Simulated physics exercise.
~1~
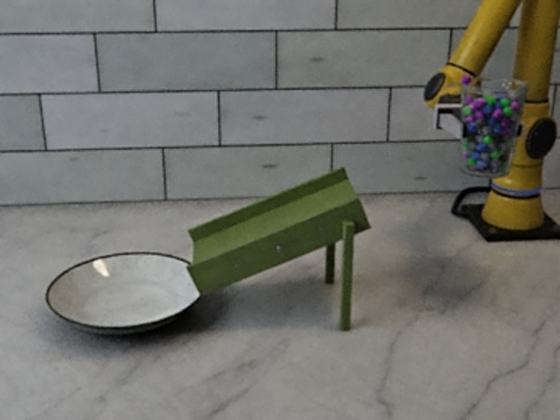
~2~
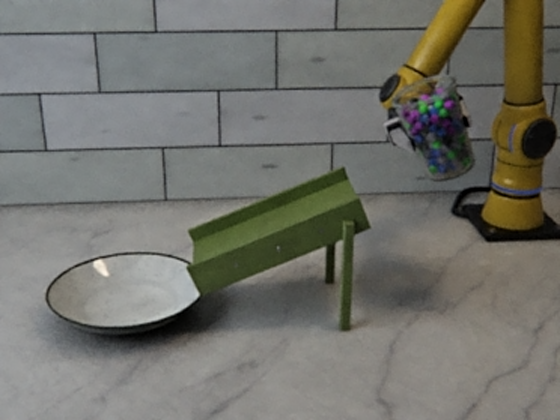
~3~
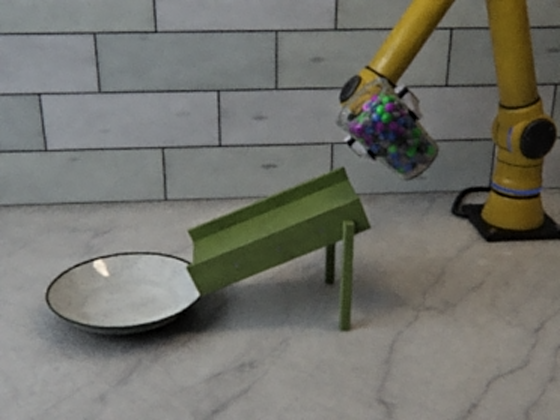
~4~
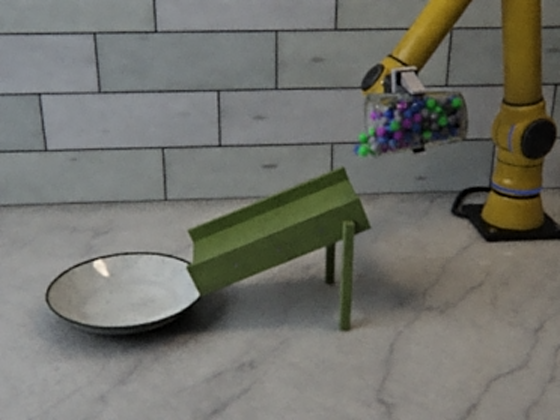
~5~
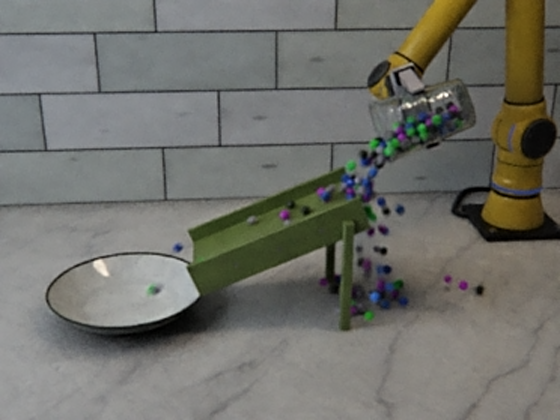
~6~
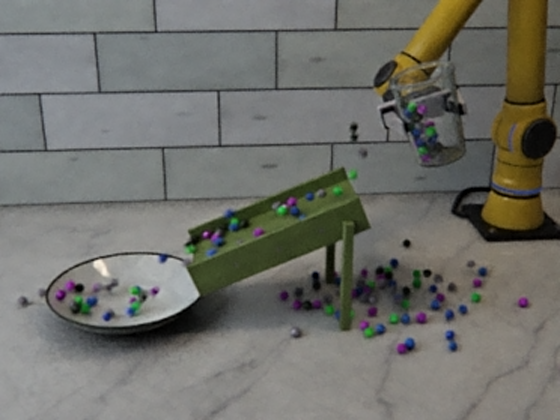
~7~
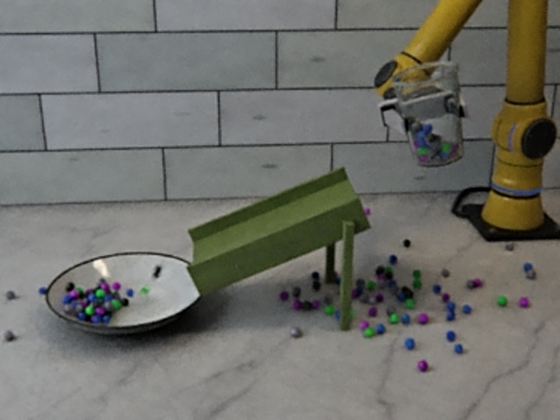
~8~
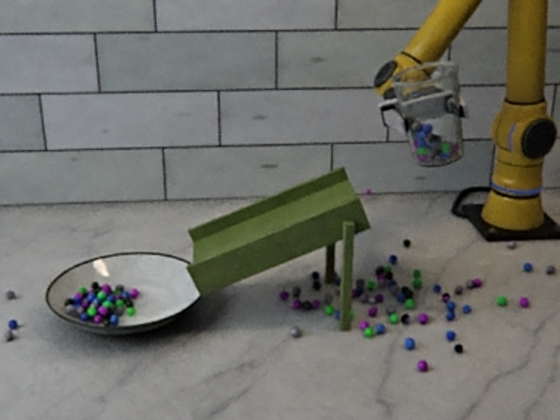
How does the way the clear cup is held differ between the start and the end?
At the start the arm holds the clear cup upright, and at the end the cup is leaning.
